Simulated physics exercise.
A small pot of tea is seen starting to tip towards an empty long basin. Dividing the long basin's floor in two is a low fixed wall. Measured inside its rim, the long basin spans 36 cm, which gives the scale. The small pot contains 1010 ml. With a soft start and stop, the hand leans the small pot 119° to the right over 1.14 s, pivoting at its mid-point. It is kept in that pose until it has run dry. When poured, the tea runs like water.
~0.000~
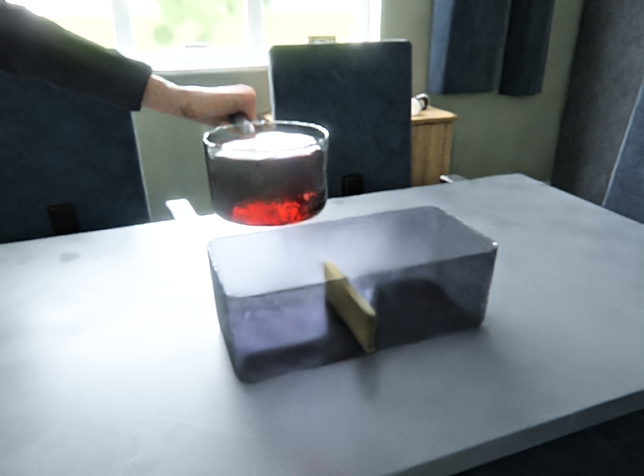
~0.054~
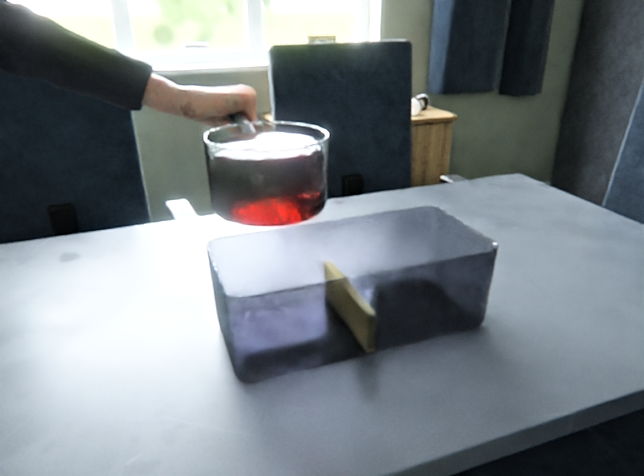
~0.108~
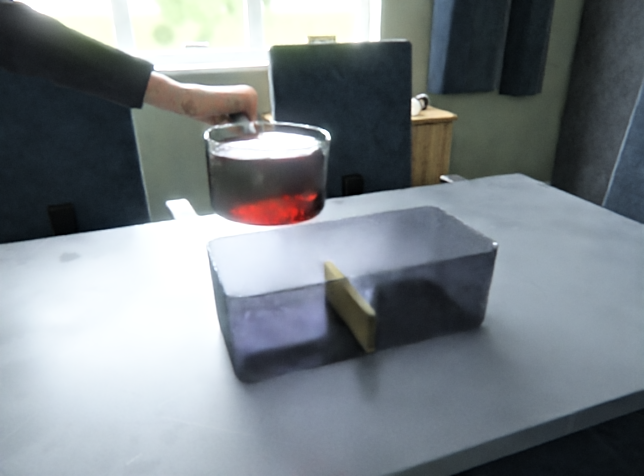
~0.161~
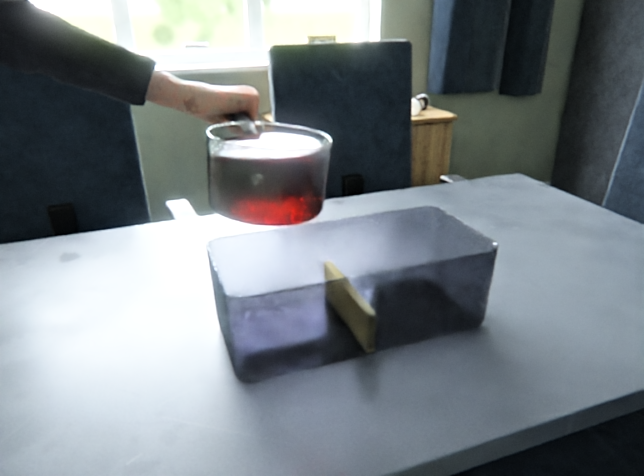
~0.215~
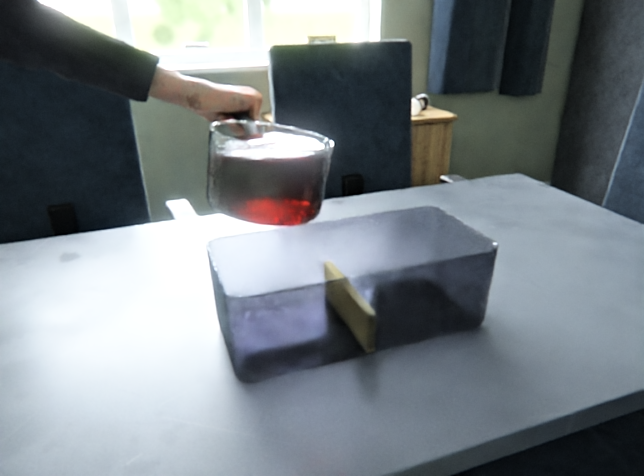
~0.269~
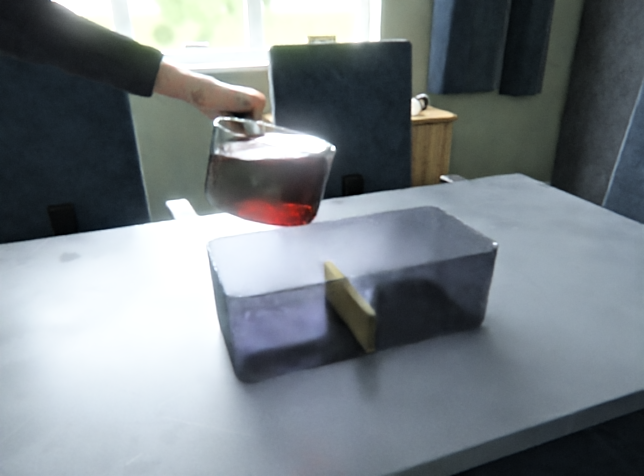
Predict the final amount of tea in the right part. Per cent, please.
The right part ends with roughly 74 per cent.
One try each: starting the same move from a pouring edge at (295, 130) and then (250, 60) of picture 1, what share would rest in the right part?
50 and 20 %.
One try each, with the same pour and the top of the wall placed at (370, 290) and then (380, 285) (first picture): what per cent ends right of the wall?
In turn about 55 and 25 per cent.
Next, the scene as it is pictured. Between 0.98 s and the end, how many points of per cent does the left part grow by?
I'd say near 10 percent.
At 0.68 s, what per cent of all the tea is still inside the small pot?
At that time about 50 in a hundred parts are still held.
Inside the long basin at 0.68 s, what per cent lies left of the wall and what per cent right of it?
Left roughly 1, right roughly 22.
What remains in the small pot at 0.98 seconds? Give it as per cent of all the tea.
Remaining share: Approx. 6 %.
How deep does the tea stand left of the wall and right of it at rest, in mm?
On the left it stands about 10 mm, on the right about 28 mm.
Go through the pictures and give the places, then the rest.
It leans 0°; its right rim is at (324, 131); the tea meets the walls at (207, 151) and (320, 140); the long basin's rim runs from (215, 268) to (466, 225); the wall's top is at (347, 286), in the first frame.
It leans 1°; its right rim is at (324, 132); the tea meets the walls at (207, 151) and (320, 141), in the second frame.
It leans 3°; its right rim is at (325, 134); the tea meets the walls at (208, 151) and (321, 141), in the third frame.
It leans 6°; its right rim is at (327, 137); the tea meets the walls at (209, 151) and (322, 142), in the fourth frame.
It leans 10°; its right rim is at (328, 142); the tea meets the walls at (211, 151) and (325, 142), in the fifth frame.
It leans 16°; its right rim is at (330, 148); the tea meets the walls at (211, 152) and (327, 142), in the sixth frame.
After 0.68 s the tilt is 77° and 50 per cent is still to pour, 1 is left of the wall and 22 right of it.
After 0.98 s the tilt is 113° and 6 per cent is still to pour, 16 is left of the wall and 74 right of it.
After 1.30 s the tilt is 119° and 0 per cent is still to pour, 26 is left of the wall and 74 right of it.
After 1.64 s the tilt is 119° and 0 per cent is still to pour, 26 is left of the wall and 74 right of it.
In the end 26 per cent lies left of the wall, 74 right of it and 0 outside.
